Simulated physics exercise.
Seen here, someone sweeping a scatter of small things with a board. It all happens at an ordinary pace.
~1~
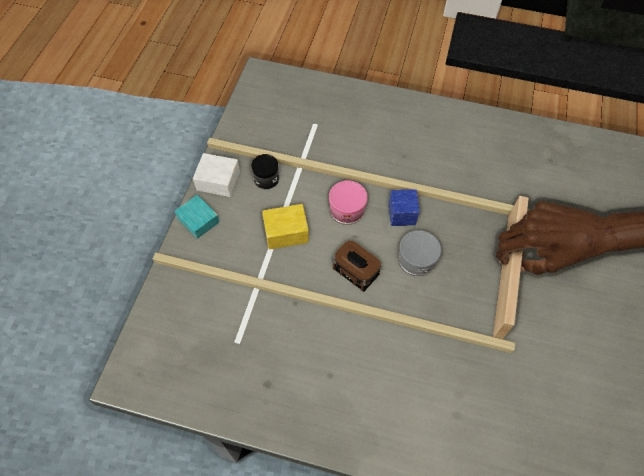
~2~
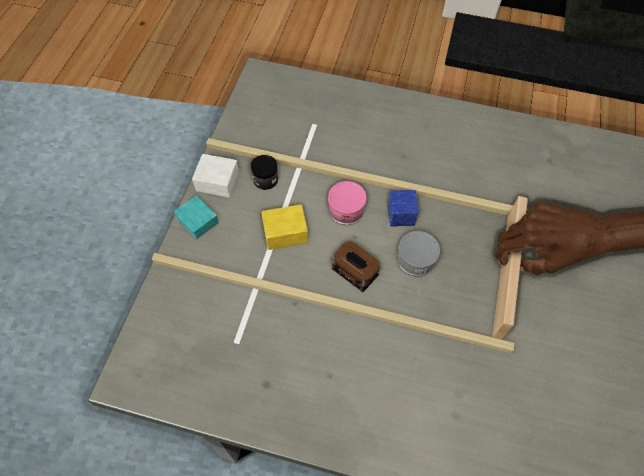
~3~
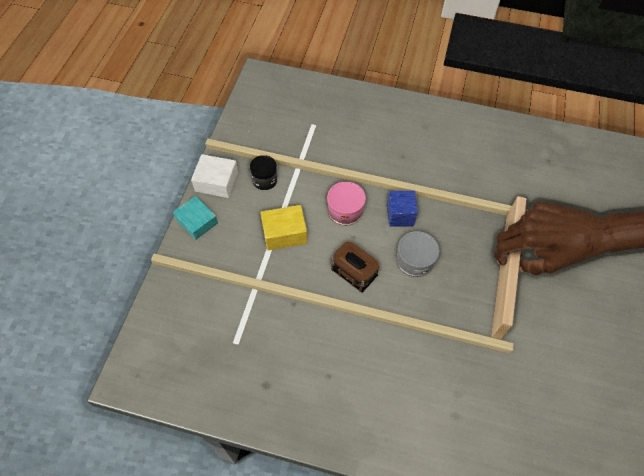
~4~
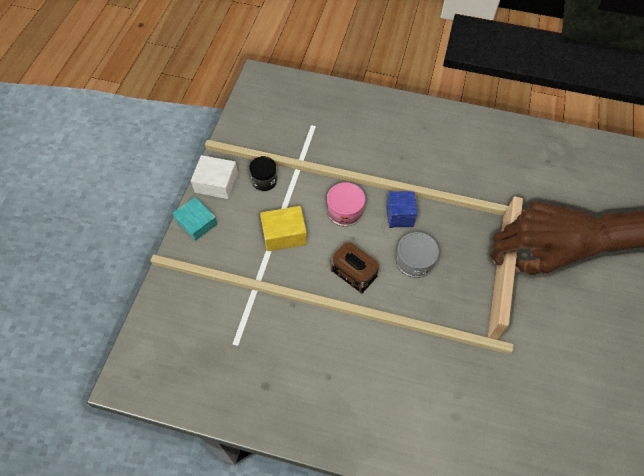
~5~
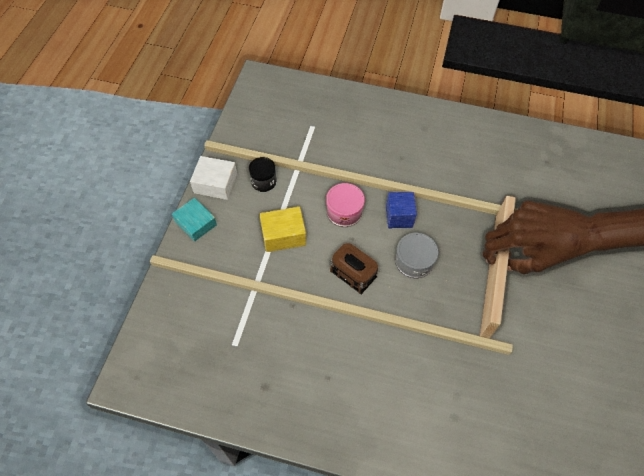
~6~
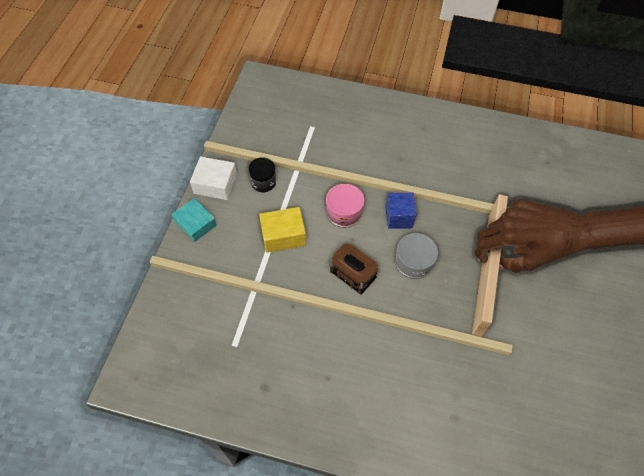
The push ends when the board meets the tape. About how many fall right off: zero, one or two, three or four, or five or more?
In the end the number that fall off is zero.
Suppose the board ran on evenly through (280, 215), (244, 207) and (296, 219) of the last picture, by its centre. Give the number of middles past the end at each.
It would be 0, 2 and 0.
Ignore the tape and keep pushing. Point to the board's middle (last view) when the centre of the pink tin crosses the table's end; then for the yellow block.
For the pink tin at (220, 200), for the yellow block at (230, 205).
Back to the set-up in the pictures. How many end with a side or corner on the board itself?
3 of them.
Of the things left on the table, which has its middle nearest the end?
It is the turquoise block.
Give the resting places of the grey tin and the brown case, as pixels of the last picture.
About (257, 221), and the other about (244, 252).
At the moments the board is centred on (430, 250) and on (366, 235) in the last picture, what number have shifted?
By then 1, and 4.
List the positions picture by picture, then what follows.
Turquoise block (197, 217); white block (217, 175); black tub (266, 172); board (511, 266); tape (281, 222), in the first frame.
White block (216, 176); blue block (403, 208), in the second frame.
Black tub (264, 173); brown case (355, 266), in the third frame.
Turquoise block (195, 219); board (506, 266), in the fourth frame.
White block (214, 178); grey tin (416, 256), in the fifth frame.
Turquoise block (194, 220); white block (214, 178); black tub (263, 175); board (491, 264); tape (278, 225), in the sixth frame.
Early on, none off yet; turquoise block at rest near (194, 220); white block at rest near (214, 178); black tub at rest near (263, 175).
Finally, the number that fall off is zero.
